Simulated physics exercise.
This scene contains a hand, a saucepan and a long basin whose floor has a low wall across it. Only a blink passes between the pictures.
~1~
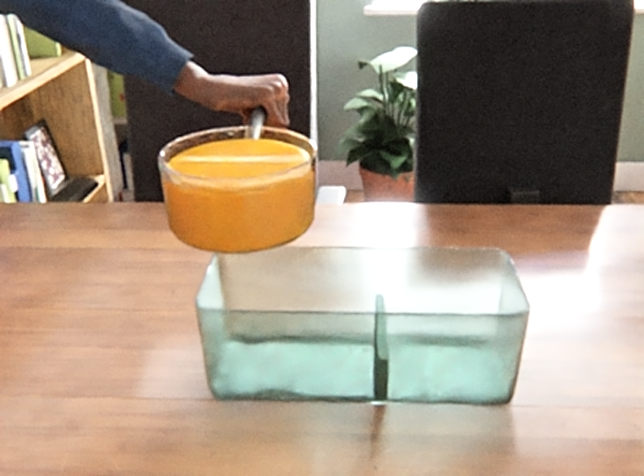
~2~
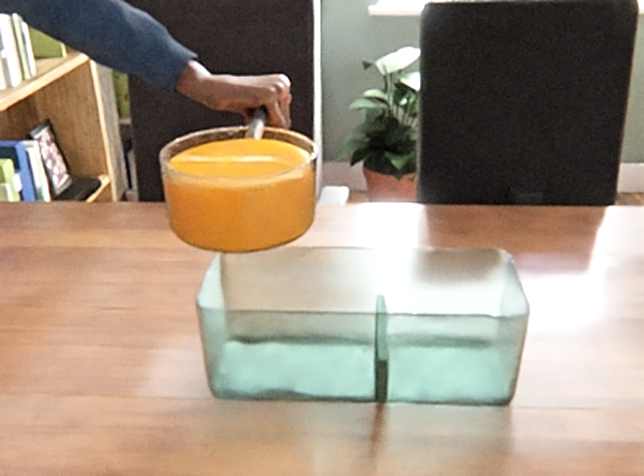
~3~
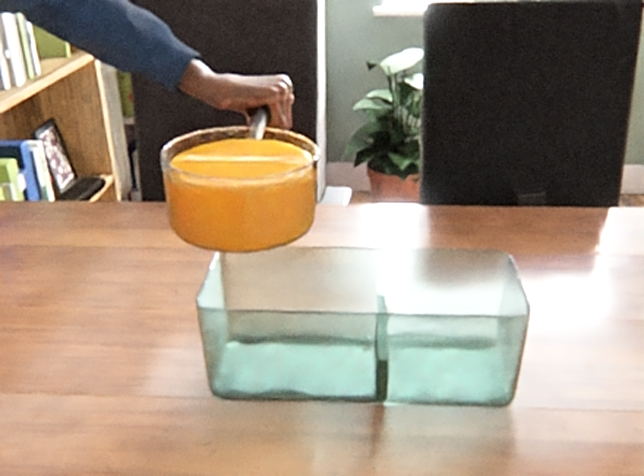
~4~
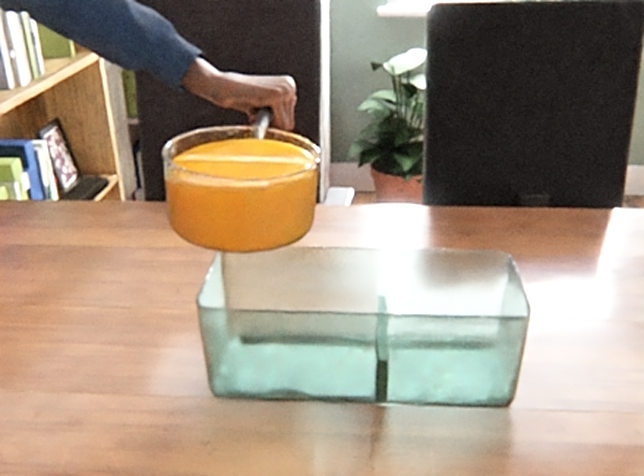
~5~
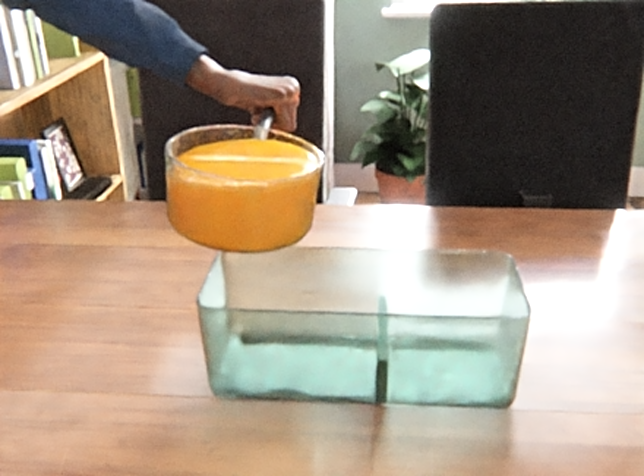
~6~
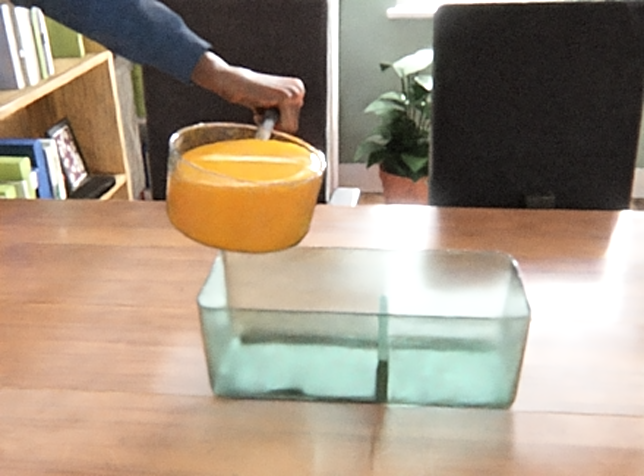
A hand holds a saucepan of orange juice above a long basin, tilting it slightly.
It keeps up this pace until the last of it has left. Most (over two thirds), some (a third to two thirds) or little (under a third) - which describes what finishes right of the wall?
Some.
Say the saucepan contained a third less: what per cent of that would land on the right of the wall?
Close to 15 per cent.
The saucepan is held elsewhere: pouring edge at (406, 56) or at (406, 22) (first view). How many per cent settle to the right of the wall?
Near 80 per cent for the first start, near 80 per cent for the second.
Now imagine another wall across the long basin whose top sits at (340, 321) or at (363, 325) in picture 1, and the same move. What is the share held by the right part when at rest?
Estimated: 80 % first, 60 % second.
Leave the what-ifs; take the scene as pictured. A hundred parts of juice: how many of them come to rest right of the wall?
Close to 45 per cent.
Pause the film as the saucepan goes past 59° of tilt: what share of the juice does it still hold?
About 60 %.
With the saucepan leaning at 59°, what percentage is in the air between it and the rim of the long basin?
About 25 per cent.
A moment on, the tilt is 59° and 58 per cent is still to pour, 7 is left of the wall and 12 right of it.
Next, the tilt is 91° and 13 per cent is still to pour, 38 is left of the wall and 43 right of it.
Then the tilt is 100° and 1 per cent is still to pour, 55 is left of the wall and 43 right of it.
Later the tilt is 100° and 0 per cent is still to pour, 57 is left of the wall and 43 right of it.
Finally, 57 per cent lies left of the wall, 43 right of it and 0 outside.
